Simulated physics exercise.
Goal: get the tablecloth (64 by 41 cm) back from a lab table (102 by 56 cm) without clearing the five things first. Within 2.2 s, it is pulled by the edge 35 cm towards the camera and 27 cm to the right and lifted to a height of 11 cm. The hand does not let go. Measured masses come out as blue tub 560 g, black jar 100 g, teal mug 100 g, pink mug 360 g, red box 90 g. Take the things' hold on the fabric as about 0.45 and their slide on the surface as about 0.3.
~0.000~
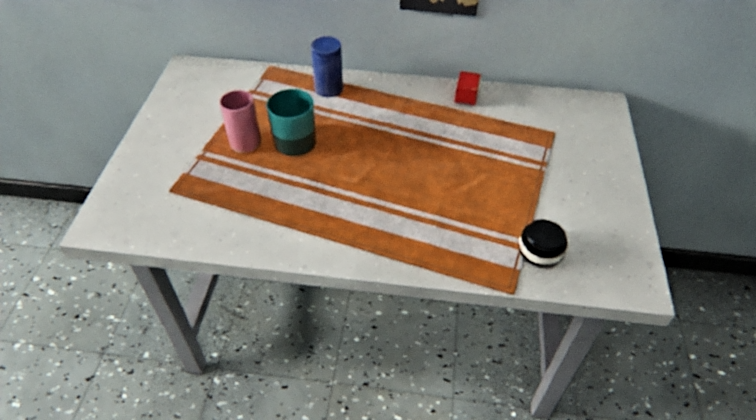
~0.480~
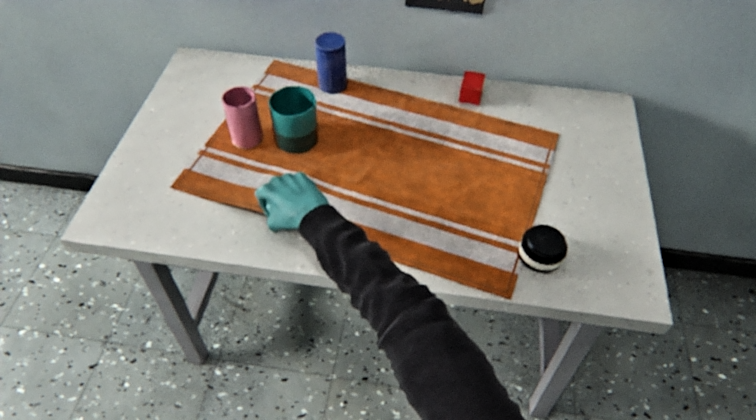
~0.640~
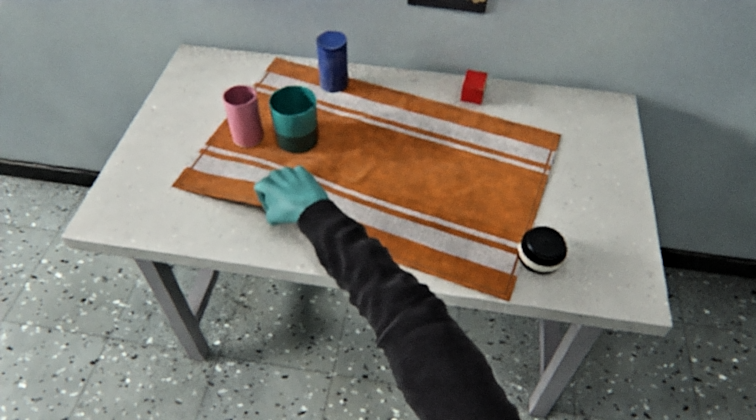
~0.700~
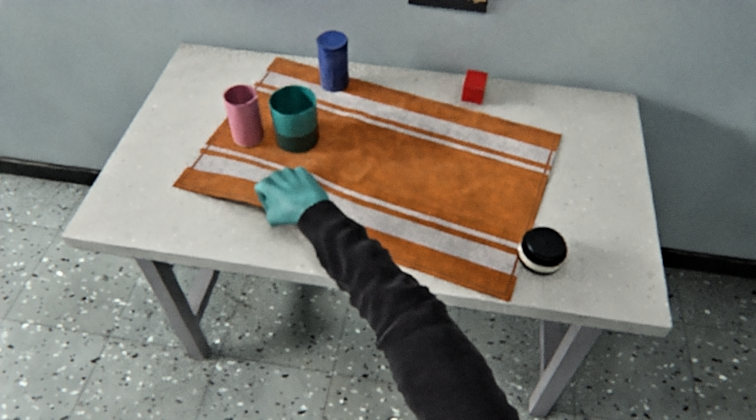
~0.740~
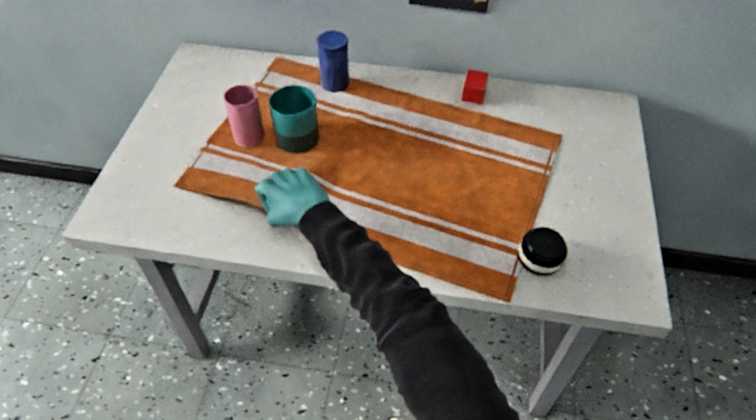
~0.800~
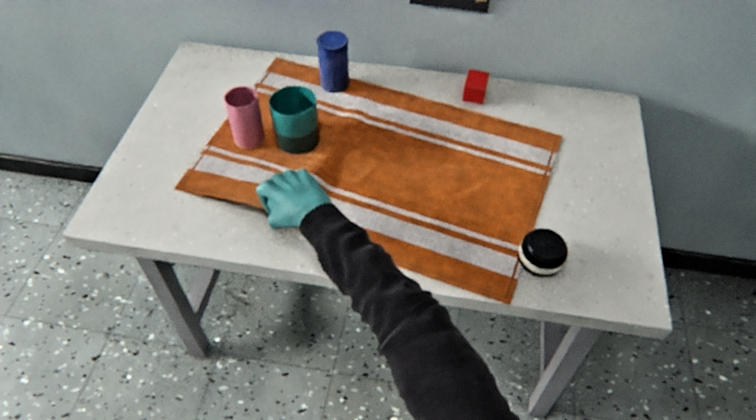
A gloved hand reached in and gripped the near edge of an orange and white striped cloth, barely shifting it, while the mugs, blue cup, red box and black jar stayed almost still.
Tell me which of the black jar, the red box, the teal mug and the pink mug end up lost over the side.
The black jar will not come off; the red box will not come off; the teal mug will come off; the pink mug will come off.
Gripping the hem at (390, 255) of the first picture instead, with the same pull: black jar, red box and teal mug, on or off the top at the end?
If so, black jar comes off, red box is still on top and teal mug comes off.
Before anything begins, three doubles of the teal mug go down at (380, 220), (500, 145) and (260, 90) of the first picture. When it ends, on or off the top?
Log, listed order - lost / kept / lost.
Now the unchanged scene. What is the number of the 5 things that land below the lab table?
In total, 3 of the things.
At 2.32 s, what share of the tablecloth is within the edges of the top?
Near 50 in a hundred.
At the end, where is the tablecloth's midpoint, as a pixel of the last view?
Its centre lands at about (397, 322).
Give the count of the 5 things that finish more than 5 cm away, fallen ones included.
So we're at 4.
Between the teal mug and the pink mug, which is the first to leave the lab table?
First: Pink.
After 1.3 s, 100 % of the tablecloth is still over the top; pink mug 11 cm off its start, teal mug 9 cm off its start, blue tub 9 cm off its start.
After 1.8 s, 75 % of the tablecloth is still over the top; pink mug 29 cm off its start, teal mug 23 cm off its start, black jar 6 cm off its start.
After 2.3 s, 50 % of the tablecloth is still over the top; pink mug over the edge, teal mug over the edge, black jar 12 cm off its start at (617, 277).
After 2.8 s, 40 % of the tablecloth is still over the top; teal mug over the edge, pink mug over the edge, black jar 13 cm off its start.
After 4.4 s, 35 % of the tablecloth is still over the top; teal mug over the edge, pink mug over the edge, black jar 13 cm off its start at (622, 283), red box 0 cm off its start at (477, 78).
